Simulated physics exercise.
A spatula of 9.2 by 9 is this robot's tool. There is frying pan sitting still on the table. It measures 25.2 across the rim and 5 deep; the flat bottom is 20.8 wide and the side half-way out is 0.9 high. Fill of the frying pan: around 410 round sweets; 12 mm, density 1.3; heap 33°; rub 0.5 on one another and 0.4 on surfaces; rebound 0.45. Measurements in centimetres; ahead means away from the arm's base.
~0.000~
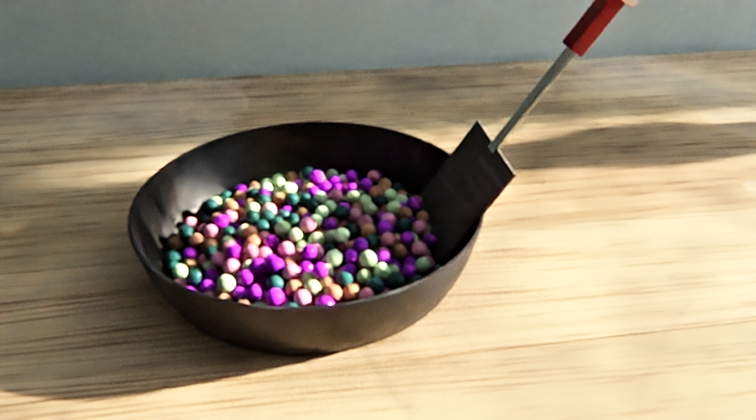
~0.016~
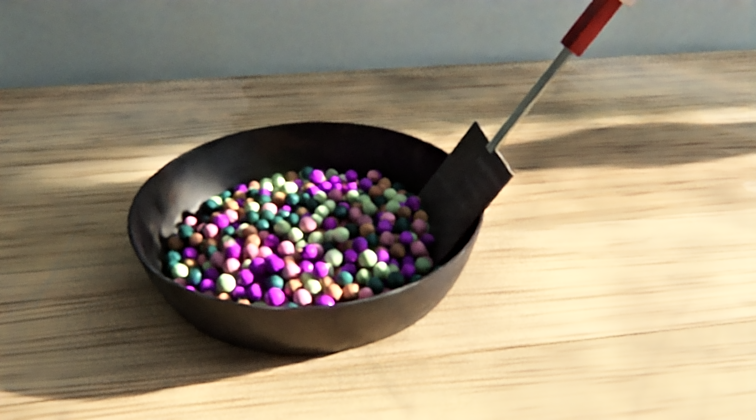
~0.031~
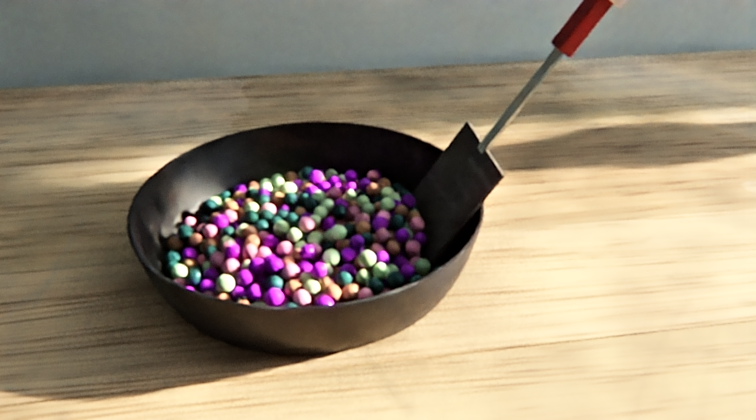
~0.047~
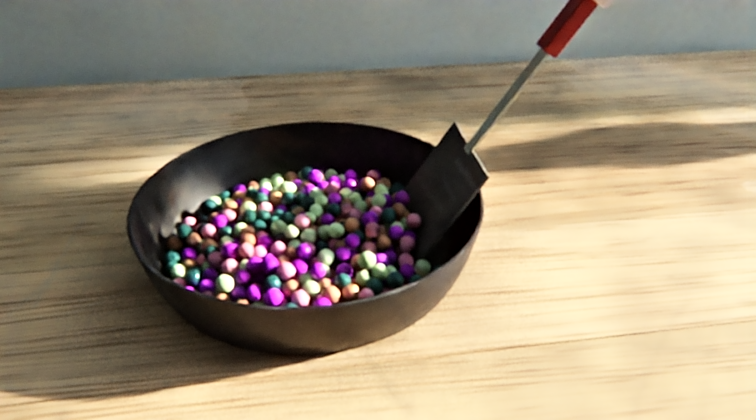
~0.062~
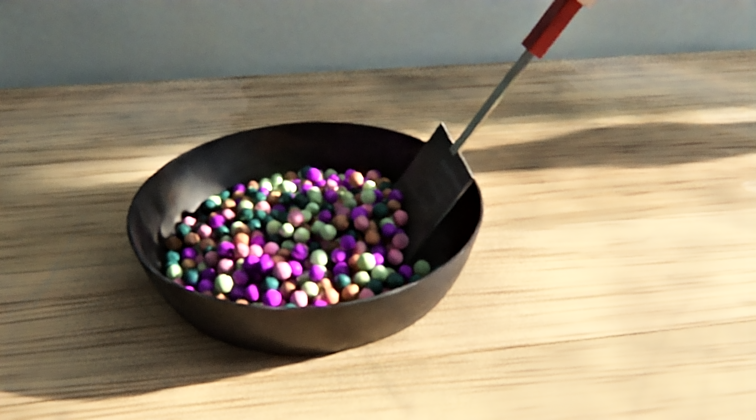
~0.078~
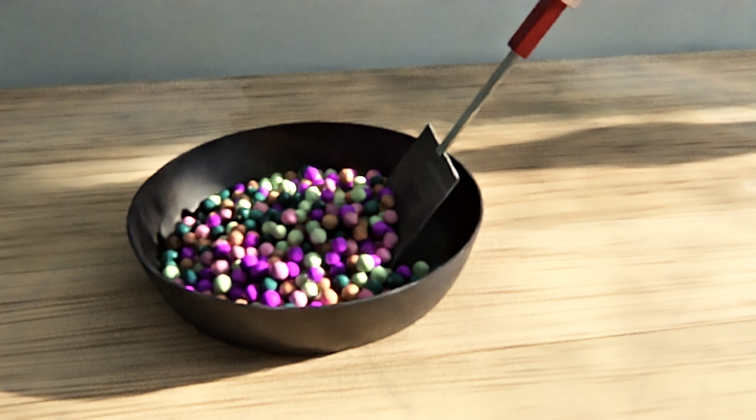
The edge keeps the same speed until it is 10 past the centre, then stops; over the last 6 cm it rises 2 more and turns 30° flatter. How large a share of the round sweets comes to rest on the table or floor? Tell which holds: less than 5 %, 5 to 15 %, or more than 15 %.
What holds is 5 to 15 %.
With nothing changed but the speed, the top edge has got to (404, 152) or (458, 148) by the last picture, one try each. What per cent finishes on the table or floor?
Close to 20 per cent in the first try and close to 5 per cent in the second.
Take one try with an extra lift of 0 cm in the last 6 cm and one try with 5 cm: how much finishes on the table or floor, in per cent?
Close to 5 and 20 percent respectively.
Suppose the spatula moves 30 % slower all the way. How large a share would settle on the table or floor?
Estimated result: Some 5 %.
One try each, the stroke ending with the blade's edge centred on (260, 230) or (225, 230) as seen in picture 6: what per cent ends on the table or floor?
The two tries give near 0 and near 0 in a hundred.
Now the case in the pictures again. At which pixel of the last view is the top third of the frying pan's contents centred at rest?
It is centred around (185, 224).
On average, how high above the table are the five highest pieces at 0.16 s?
Some 5 cm.
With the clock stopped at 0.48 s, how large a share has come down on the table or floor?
Roughly 8 percent.
By 0.16 s, sloping 56°, highest piece 5 above the table; 408 in the frying pan.
By 0.24 s, sloping 46°, highest piece 6 above the table; 408 in the frying pan.
By 0.48 s, sloping 26°, highest piece 7 above the table; 373 in the frying pan, 30 on the table or floor, 5 on the blade or in flight.
By 1.53 s, sloping 26°, highest piece 6 above the table; 372 in the frying pan, 36 on the table or floor.
Final count, 372 in the frying pan, 36 on the table or floor. That is 9 % on the table or floor.
